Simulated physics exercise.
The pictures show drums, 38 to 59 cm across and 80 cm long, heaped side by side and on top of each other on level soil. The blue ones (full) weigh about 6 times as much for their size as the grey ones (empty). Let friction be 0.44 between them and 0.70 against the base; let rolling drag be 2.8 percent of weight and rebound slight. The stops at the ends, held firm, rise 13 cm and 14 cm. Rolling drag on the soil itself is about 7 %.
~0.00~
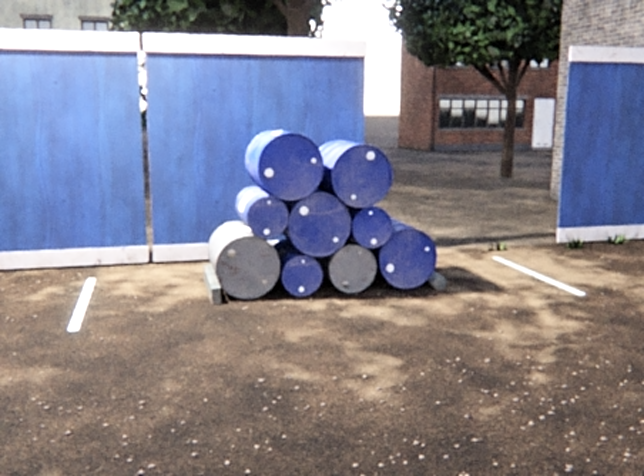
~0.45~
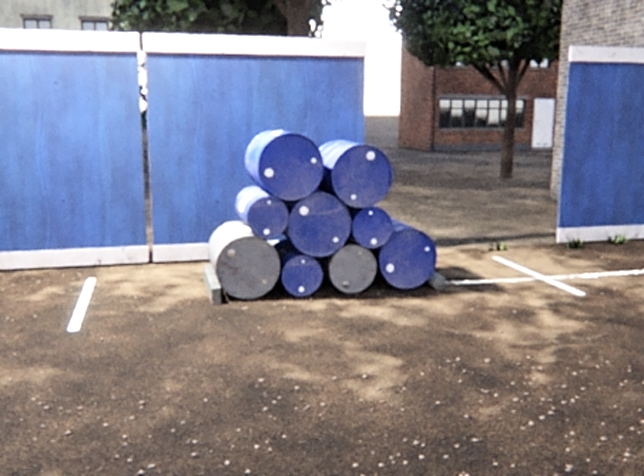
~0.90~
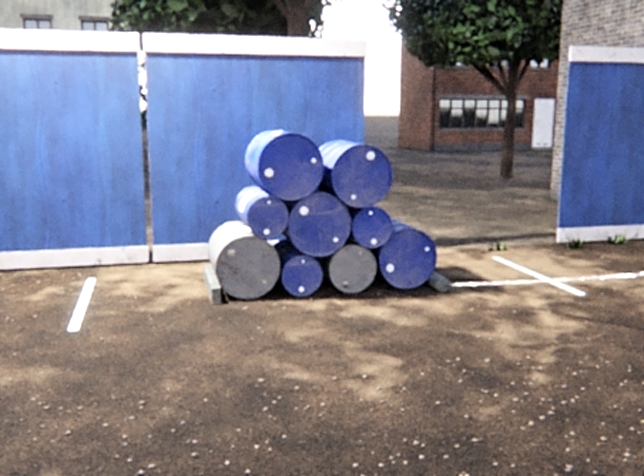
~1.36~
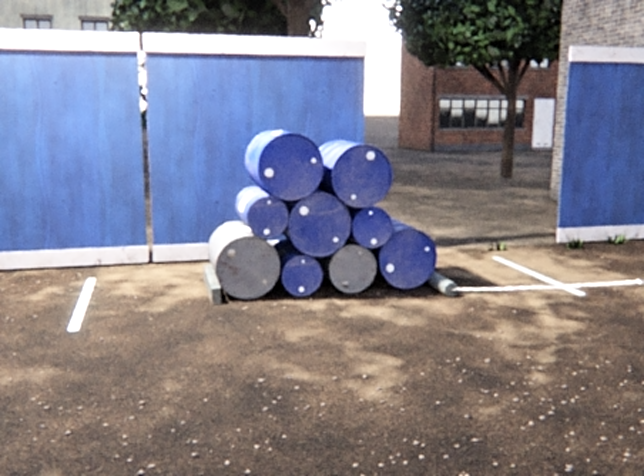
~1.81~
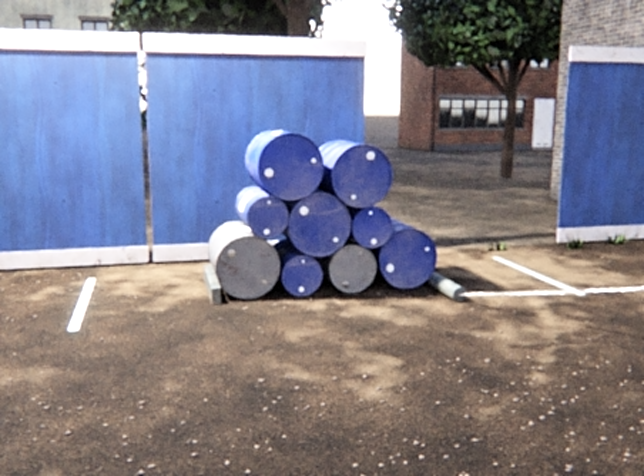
A paved yard with patchy shade, seen from the front by a still camera, lies before blue panels, trees and brick buildings. Blue drums and two grey ones are stacked in the middle, between a block at the left and a rounded bar at the right, with white ground markings on either side. A pale tether appears, stretched off right, and the bar slides slightly outward while the drums stay still.
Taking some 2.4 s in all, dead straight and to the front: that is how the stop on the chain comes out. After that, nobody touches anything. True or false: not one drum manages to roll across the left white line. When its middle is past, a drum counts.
True.
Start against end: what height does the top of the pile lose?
Around 0 centimetres.
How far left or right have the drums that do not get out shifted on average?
Some 0 cm rightwards.
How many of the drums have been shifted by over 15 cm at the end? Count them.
Tally: 0.
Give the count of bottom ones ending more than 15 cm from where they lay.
Exactly 0.
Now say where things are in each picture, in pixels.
In the first picture, 9 drums (7 blue), 4 on the base, highest (291, 167); left batten (14 cm) (216, 288); right round bar (13 cm) (440, 276); lines (79, 313) and (555, 283).
In the second picture, the stop on the chain has not moved yet, at (440, 276); the rest still; bottom ones (248, 268) (302, 276) (353, 269) (409, 259).
In the third picture, the stop on the chain is 8 cm out, at (444, 278); the rest still.
In the fourth picture, the stop on the chain is 25 cm out, at (452, 283); the rest still.
In the fifth picture, the stop on the chain is 43 cm out, at (460, 287); the rest still.
After 3.04 s, 0 now displaced over 15 cm; not one across the white lines.
After 3.21 s, 0 now displaced over 15 cm; not one across the white lines.
In the end, by 3.5 s, 0 moved over 15 cm; not one across the white lines; top of the pile 1.5 m high, from 1.5 m.
